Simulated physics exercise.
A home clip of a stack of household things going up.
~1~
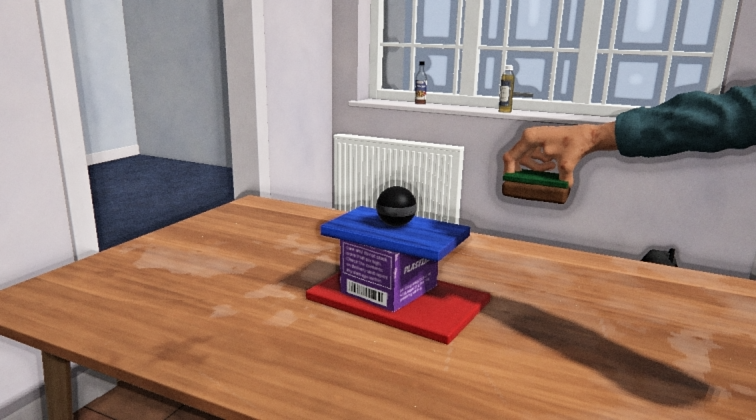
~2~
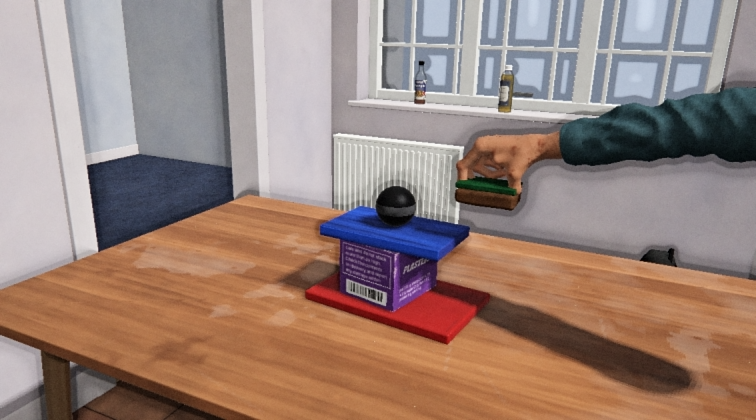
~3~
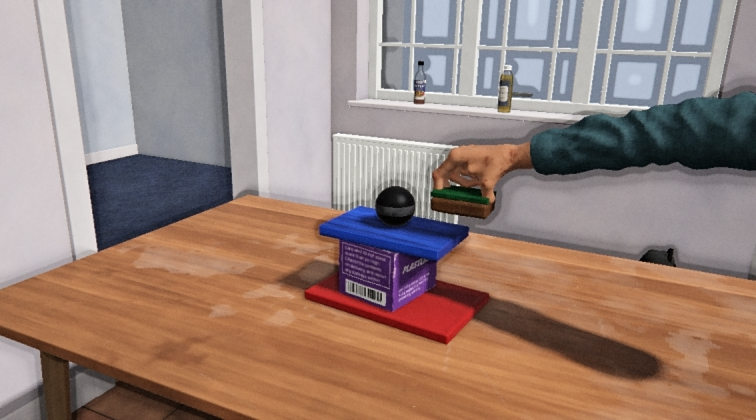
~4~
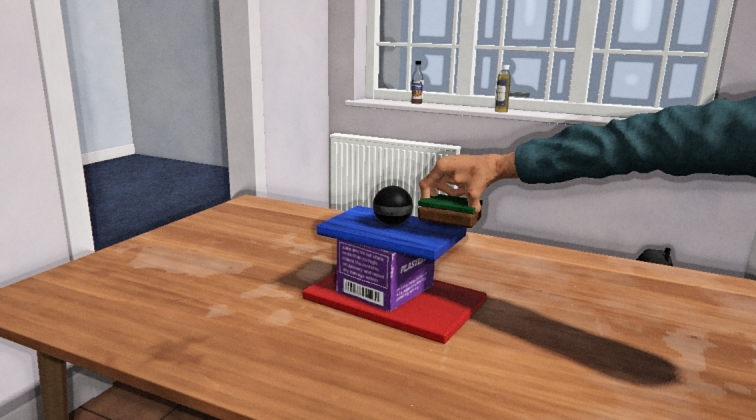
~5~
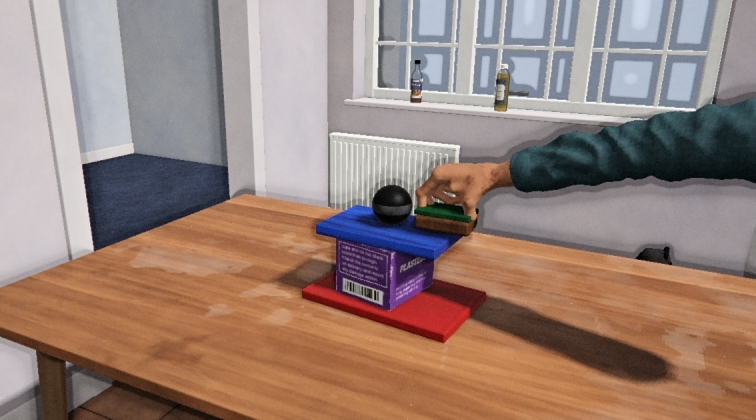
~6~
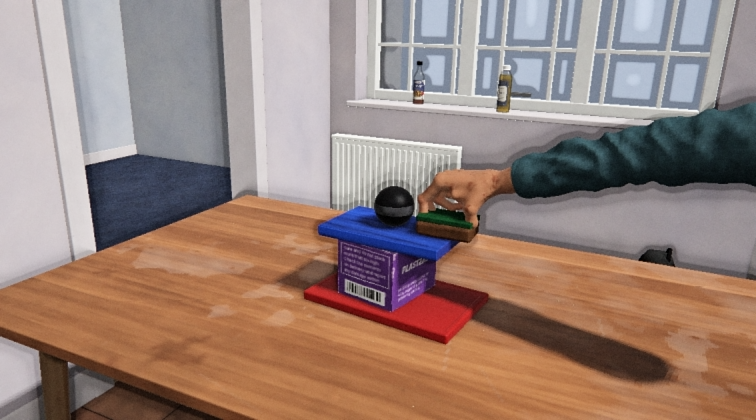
A hand moves a green-topped brown sponge left and lowers it beside a black ball on a blue board.
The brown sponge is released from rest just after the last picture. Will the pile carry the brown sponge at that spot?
As it turns out, it keeps its balance.
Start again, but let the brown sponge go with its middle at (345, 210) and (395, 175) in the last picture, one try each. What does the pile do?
In the first case it keeps its balance; in the second case it loses its balance.
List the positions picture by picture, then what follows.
The first frame shows on its way; brown sponge (537, 186); purple box (390, 262).
The second frame shows on its way; brown sponge (488, 193); blue board (395, 231).
The third frame shows on its way; brown sponge (463, 201); purple box (389, 262).
The fourth frame shows on its way; brown sponge (450, 210); blue board (392, 230).
The fifth frame shows on its way; brown sponge (446, 219); purple box (386, 261).
The sixth frame shows set down, still held; brown sponge (448, 225); blue board (393, 231).
Then, 0.20 s on from there, things are still on the move.
Then, 0.50 s on from there, no change.
Then, 0.80 s on from there, brown sponge resting near (448, 225).
In the end, all 5 unmoved. At the end, from the last picture's camera, brown sponge near (448, 225). The pile stays up.
